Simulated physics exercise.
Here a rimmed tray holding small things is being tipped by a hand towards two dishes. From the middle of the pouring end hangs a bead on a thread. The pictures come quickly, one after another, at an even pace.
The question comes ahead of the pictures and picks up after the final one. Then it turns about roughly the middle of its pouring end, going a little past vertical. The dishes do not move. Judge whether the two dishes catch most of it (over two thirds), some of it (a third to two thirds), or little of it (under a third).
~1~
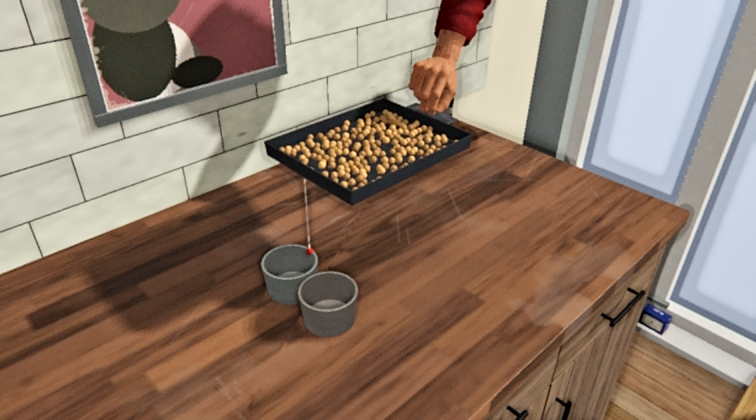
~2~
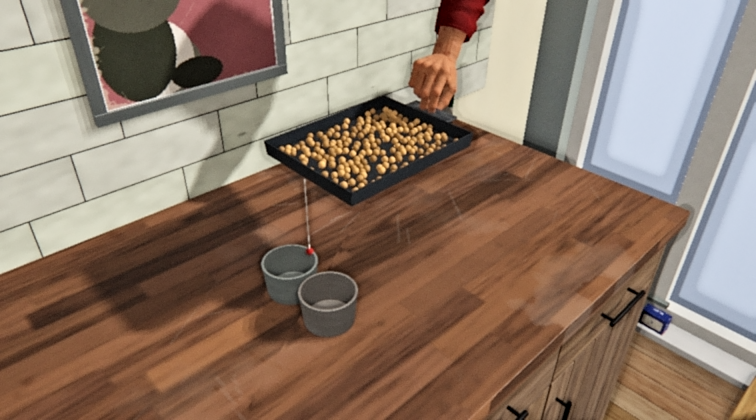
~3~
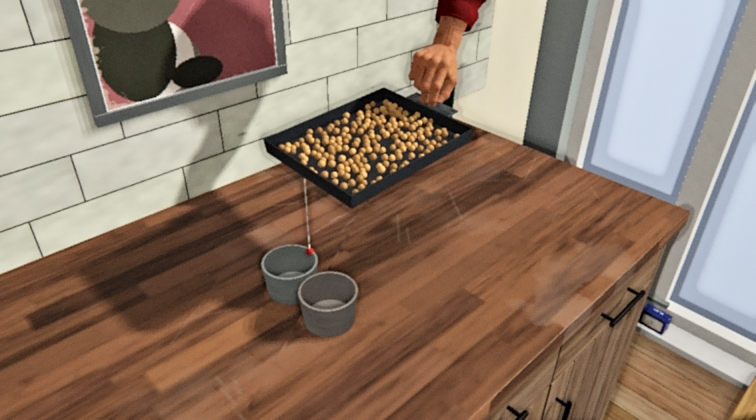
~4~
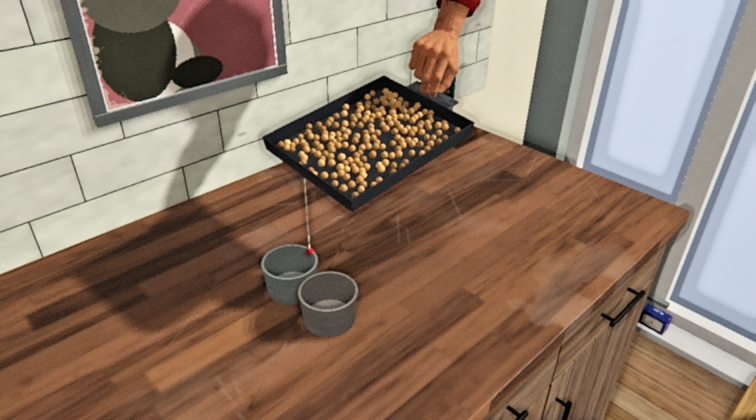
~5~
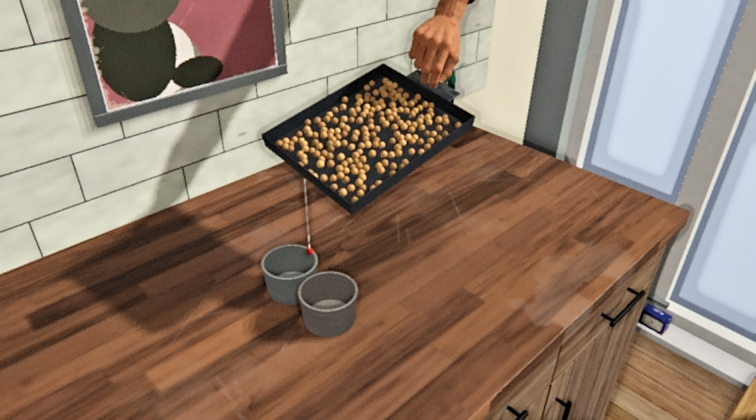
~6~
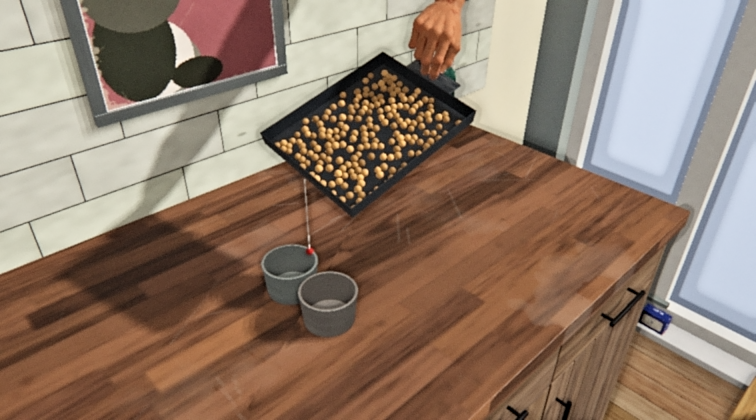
They catch some of it.
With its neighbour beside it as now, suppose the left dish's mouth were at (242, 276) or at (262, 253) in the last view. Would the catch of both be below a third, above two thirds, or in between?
One: Less than a third. Two: Under a third.
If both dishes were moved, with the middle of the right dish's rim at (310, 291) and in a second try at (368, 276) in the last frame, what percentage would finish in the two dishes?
Trial 1 around 10 percent, trial 2 around 30 percent.
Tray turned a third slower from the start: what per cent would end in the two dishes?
About 50 per cent.
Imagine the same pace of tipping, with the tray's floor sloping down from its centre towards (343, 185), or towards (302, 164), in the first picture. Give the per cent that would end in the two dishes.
First case about 60 percent; second case about 10 percent.
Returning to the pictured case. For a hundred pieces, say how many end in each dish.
Around 0 in a hundred in the left dish and around 50 in a hundred in the right dish.
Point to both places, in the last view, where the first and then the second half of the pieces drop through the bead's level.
About (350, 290) to begin with, then about (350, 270).
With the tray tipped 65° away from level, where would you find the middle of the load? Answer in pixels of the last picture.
Somewhere near pixel (352, 190).
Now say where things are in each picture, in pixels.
The first frame shows corners of the pouring end (266, 141) and (352, 191), level; middle of the load (367, 147), round wooden beads; left dish (269, 284); right dish (307, 316); bead on its thread (310, 251).
The second frame shows corners of the pouring end (266, 141) and (352, 192), level; middle of the load (367, 145).
The third frame shows corners of the pouring end (265, 139) and (352, 195), tipped barely, lowest at the right corner; middle of the load (367, 142).
The fourth frame shows corners of the pouring end (264, 137) and (351, 199), tipped a little, lowest at the right corner; middle of the load (366, 138).
The fifth frame shows corners of the pouring end (263, 135) and (351, 203), tipped clearly, lowest at the right corner; middle of the load (366, 135), roughly a quarter on the move.
The sixth frame shows corners of the pouring end (262, 133) and (351, 207), tipped clearly, lowest at the right corner; middle of the load (365, 135), every one on the move; left dish (269, 284); right dish (307, 316).
Just after the last frame, tray tipped steeply; almost all on the tray; just a few outside both; about a tenth in the air.
A moment on, tray tipped past a quarter turn; roughly a quarter on the tray; roughly a third in the right dish; roughly a quarter outside both; roughly a quarter in the air.
Further on, tray tipped past a quarter turn; roughly half in the right dish; roughly half outside both.
When it is over, tray tipped past a quarter turn; roughly half in the right dish; not one in the left dish; roughly half outside both.
